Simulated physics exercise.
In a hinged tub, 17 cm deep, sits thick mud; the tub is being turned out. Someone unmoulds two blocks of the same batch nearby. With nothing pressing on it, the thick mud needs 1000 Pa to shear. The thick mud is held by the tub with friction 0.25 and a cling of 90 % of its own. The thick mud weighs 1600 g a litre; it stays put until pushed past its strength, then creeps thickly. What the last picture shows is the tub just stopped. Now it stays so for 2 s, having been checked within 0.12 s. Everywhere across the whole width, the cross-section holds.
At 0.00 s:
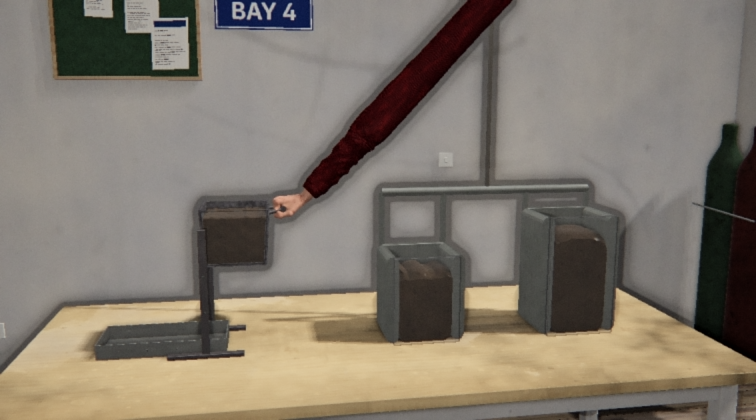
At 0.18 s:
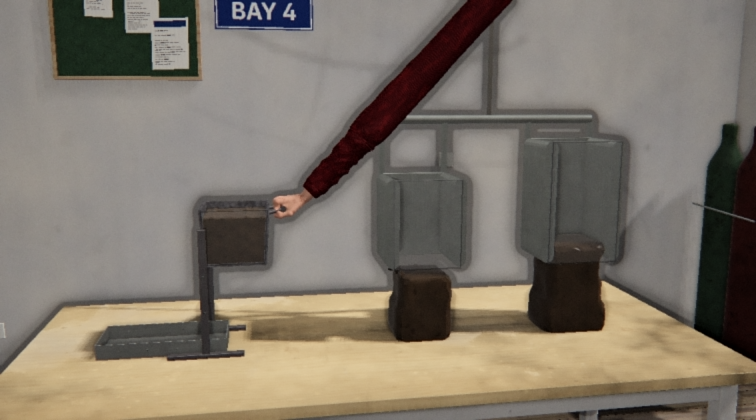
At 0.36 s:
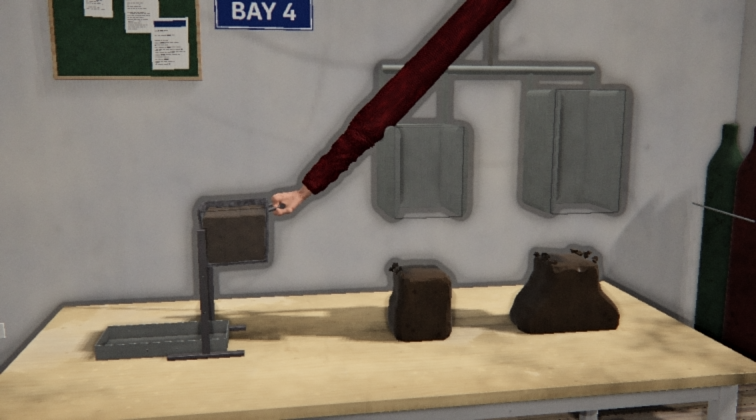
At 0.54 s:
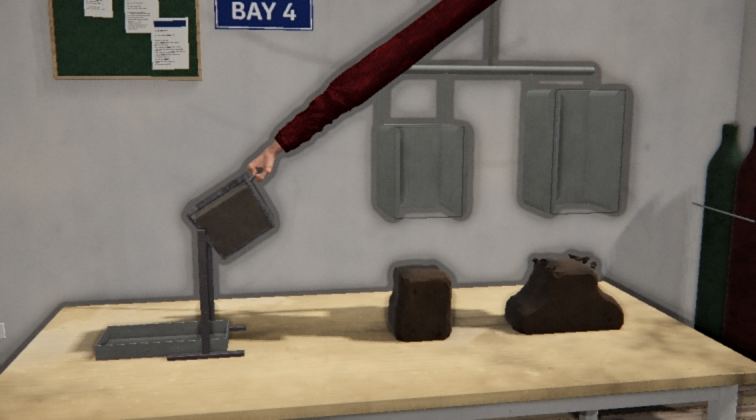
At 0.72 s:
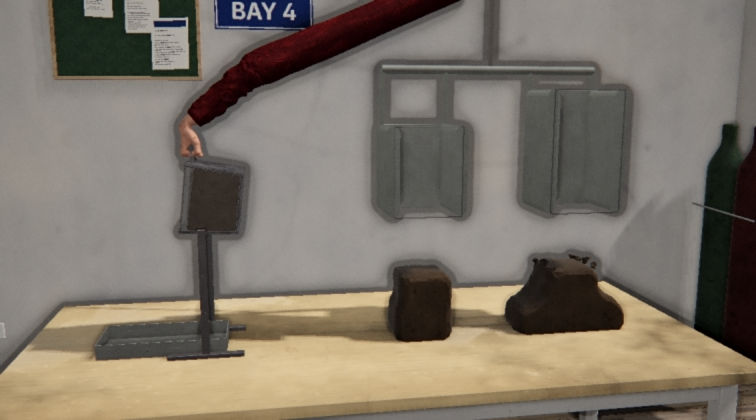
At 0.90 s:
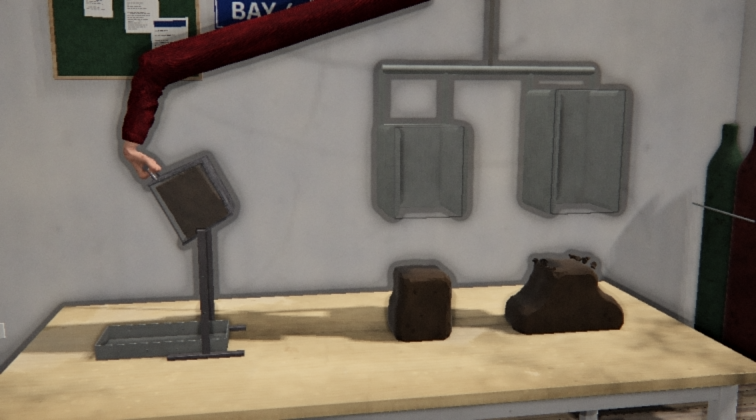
The clip shows two grey moulds lifting off brown mud blocks on a table, the right block slumping and spreading while the left barely changes; then a red-sleeved arm turns a hinged tub of mud leftward past upright.
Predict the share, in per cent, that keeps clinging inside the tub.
I would say roughly 0 percent.
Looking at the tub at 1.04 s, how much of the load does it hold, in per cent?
Some 85 per cent.
After 1.04 s, the tub is at 117 degrees and holds 83 %.
After 1.21 s, the tub is at 117 degrees and holds 27 %.
After 1.38 s, the tub is at 117 degrees and holds 0 %.
After 1.55 s, the tub is at 117 degrees and holds 0 %.
After 2.90 s, the tub is at 117 degrees and holds 0 %.
